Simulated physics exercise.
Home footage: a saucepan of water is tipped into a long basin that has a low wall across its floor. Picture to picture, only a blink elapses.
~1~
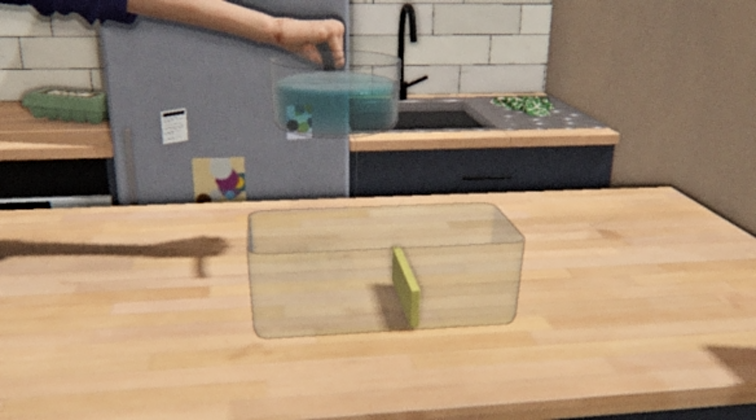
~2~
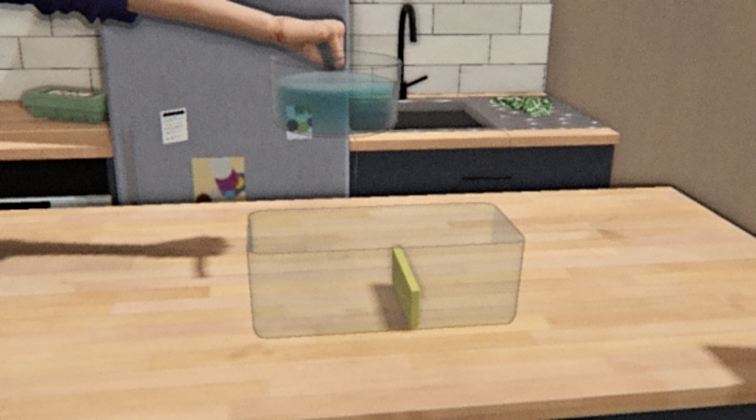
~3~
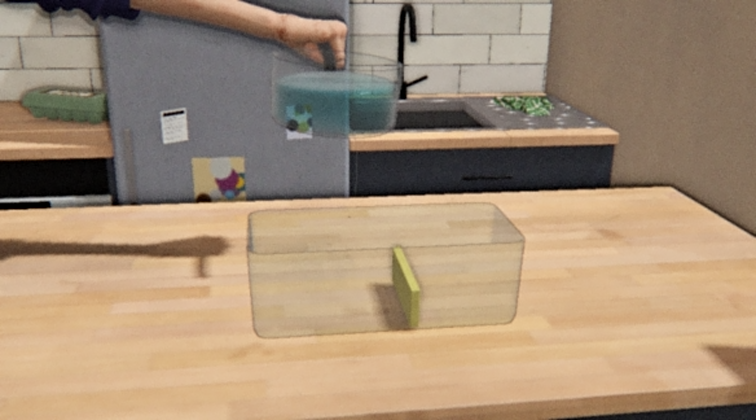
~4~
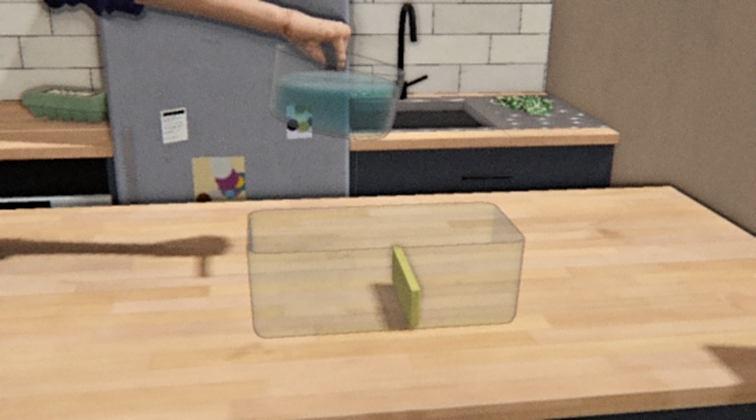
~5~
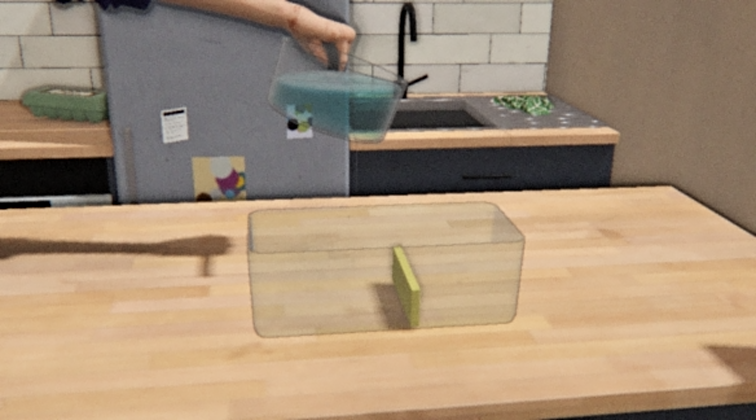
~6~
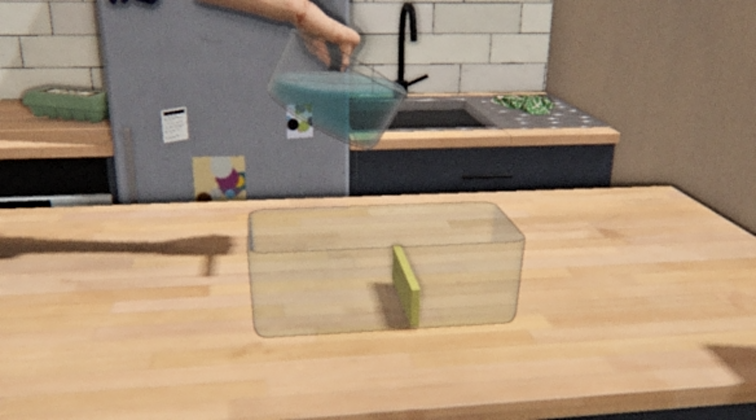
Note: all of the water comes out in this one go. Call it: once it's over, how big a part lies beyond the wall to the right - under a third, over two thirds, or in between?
Over two thirds.
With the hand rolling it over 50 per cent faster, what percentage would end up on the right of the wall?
Somewhere near 75 percent.
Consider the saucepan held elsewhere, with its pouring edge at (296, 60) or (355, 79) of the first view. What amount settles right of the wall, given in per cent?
First try: About 10 %; second try: About 35 %.
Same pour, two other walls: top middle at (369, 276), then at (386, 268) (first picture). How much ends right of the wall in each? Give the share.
The first placement leaves close to 90 per cent, the second close to 90 per cent.
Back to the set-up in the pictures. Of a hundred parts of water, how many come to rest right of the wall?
It comes to about 85 per cent.
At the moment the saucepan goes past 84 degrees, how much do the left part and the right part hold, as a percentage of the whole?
The left part holds close to 0 per cent, the right part close to 15.
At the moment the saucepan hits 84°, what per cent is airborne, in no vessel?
45 in a hundred.
A moment on, the saucepan is tipped on its side and 41 per cent is still to pour, 0 is left of the wall and 13 right of it.
Next, the saucepan is tipped on its side and 12 per cent is still to pour, 4 is left of the wall and 70 right of it.
Then the saucepan is tipped on its side and 3 per cent is still to pour, 9 is left of the wall and 83 right of it.
Later the saucepan is tipped on its side and 0 per cent is still to pour, 10 is left of the wall and 87 right of it.
In the end 11 per cent lies left of the wall, 87 right of it and 2 outside.
